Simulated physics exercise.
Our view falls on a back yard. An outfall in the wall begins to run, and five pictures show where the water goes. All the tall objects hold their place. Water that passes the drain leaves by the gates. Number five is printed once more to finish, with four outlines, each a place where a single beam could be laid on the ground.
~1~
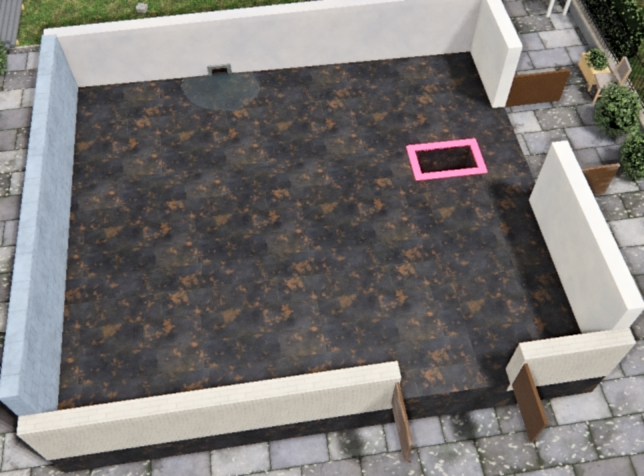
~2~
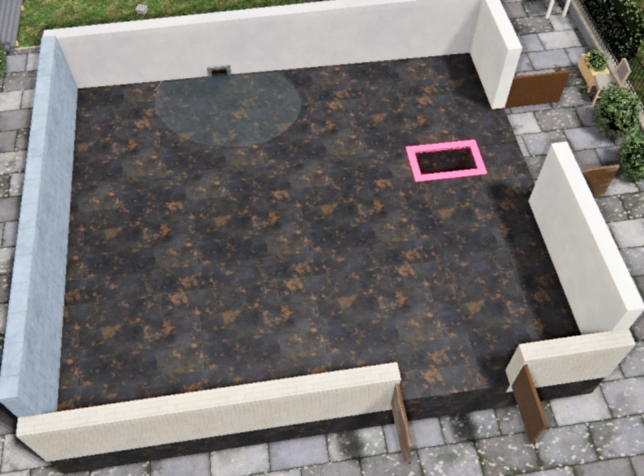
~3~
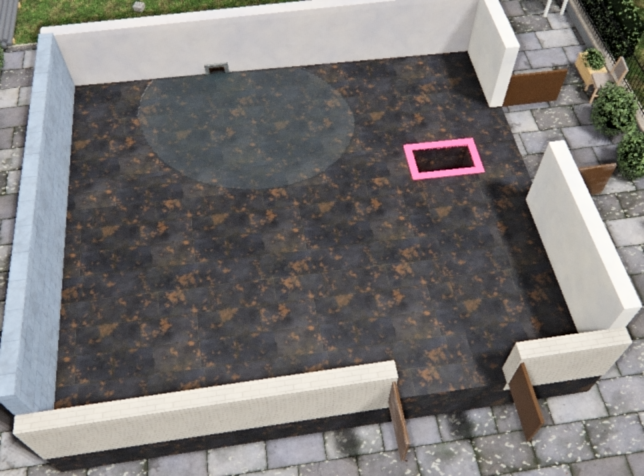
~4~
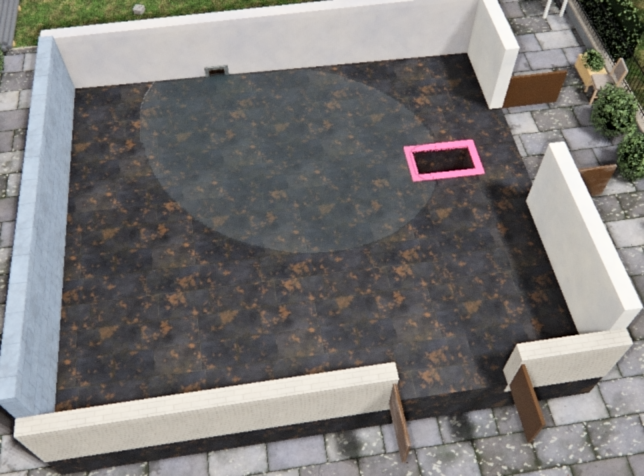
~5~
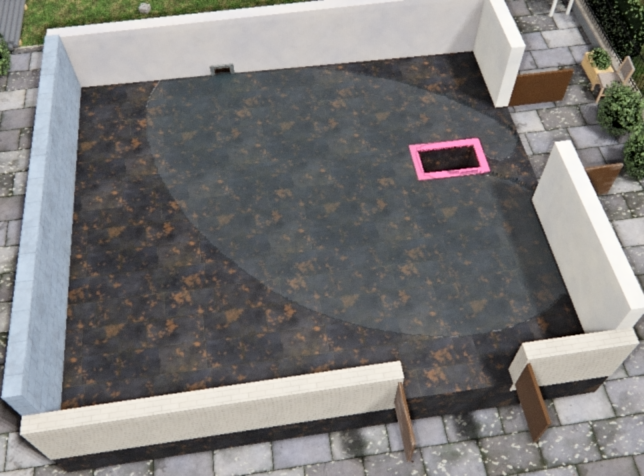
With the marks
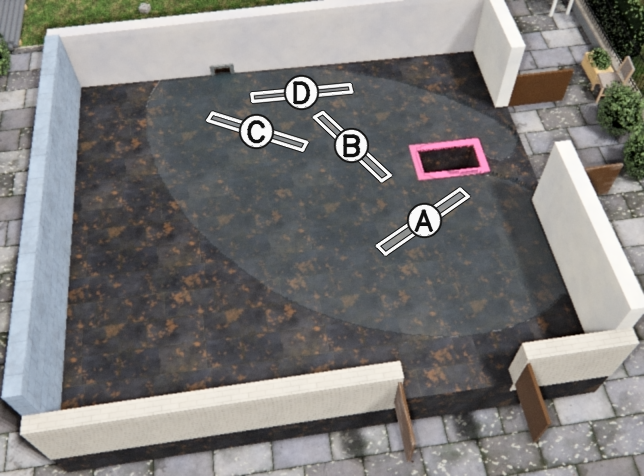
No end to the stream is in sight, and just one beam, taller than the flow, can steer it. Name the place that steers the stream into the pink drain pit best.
Place A does it best.
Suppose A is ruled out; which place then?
C.
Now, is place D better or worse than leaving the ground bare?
Worse.
On the marked copy, A from (381, 249) to (464, 192); B from (318, 114) to (385, 178); C from (210, 116) to (304, 146); D from (252, 97) to (350, 88).
For place A, about 51 % of the stream goes into the pink drain pit, about 45 % out by the gates.
For place B, about 9 % of the stream goes into the pink drain pit, about 91 % out by the gates.
For place C, about 31 % of the stream goes into the pink drain pit, about 68 % out by the gates.
For place D, about 10 % of the stream goes into the pink drain pit, about 89 % out by the gates.
